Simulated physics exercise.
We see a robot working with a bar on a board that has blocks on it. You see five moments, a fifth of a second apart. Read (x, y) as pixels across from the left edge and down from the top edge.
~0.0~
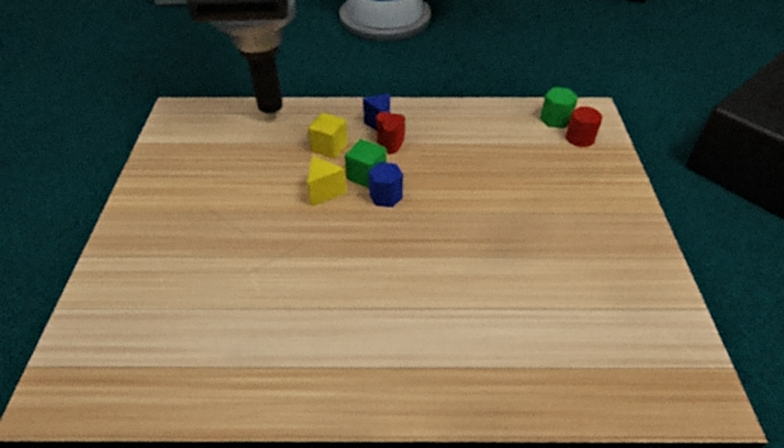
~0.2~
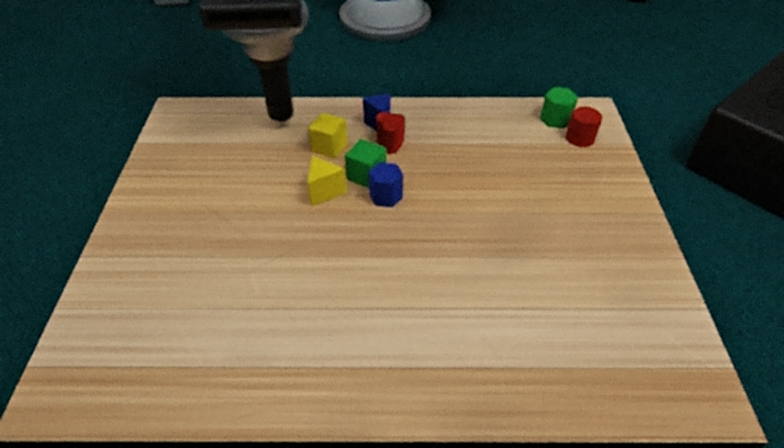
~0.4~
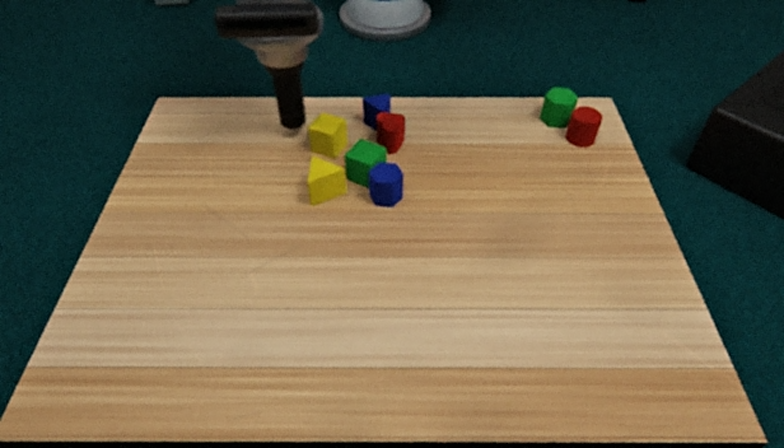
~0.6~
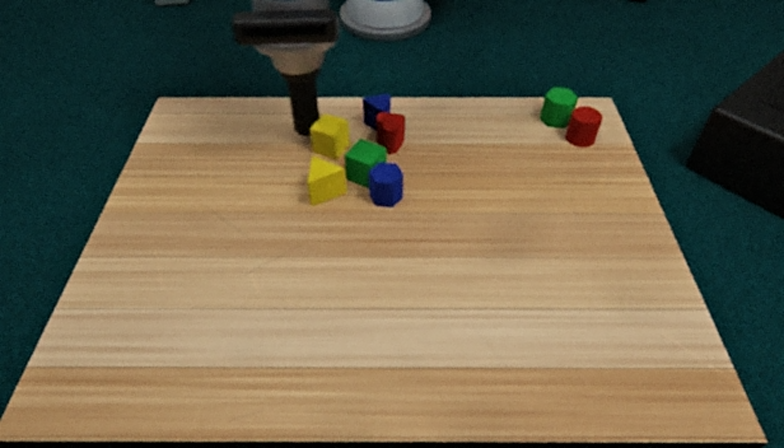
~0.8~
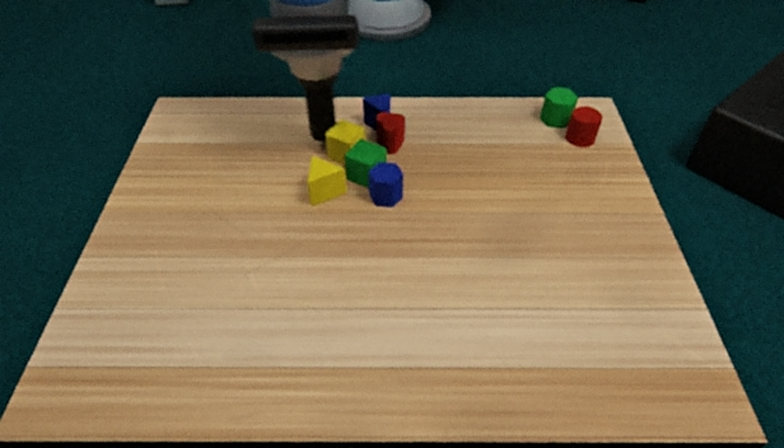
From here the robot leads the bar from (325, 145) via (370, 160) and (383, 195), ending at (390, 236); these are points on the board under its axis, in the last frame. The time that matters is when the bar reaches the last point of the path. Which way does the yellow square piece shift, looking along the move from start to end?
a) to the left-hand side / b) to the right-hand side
a.
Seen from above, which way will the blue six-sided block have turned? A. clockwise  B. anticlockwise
A: Clockwise.
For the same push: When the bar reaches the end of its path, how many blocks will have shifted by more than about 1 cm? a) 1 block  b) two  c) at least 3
c.
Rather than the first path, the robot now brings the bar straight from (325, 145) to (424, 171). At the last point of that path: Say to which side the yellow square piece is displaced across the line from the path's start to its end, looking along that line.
It moves over to the right.
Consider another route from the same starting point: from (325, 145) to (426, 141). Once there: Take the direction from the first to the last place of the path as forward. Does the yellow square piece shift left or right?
It gets pushed right.
On the path given first. One third of the way, bar (370, 149); yellow square piece (390, 149), turned 25° clockwise; green square piece (393, 173), turned 30° clockwise; blue six-sided block (403, 196), turned 15° clockwise.
Two thirds of the way, bar (383, 184); yellow square piece (414, 167), turned 25° anticlockwise; green square piece (420, 190), turned 70° clockwise; blue six-sided block (410, 215), turned 45° clockwise.
At the end, bar (390, 226); yellow square piece (415, 167), turned 30° anticlockwise; green square piece (421, 191), turned 60° clockwise; blue six-sided block (419, 227), turned 25° clockwise; red heart-shaped block unmoved.
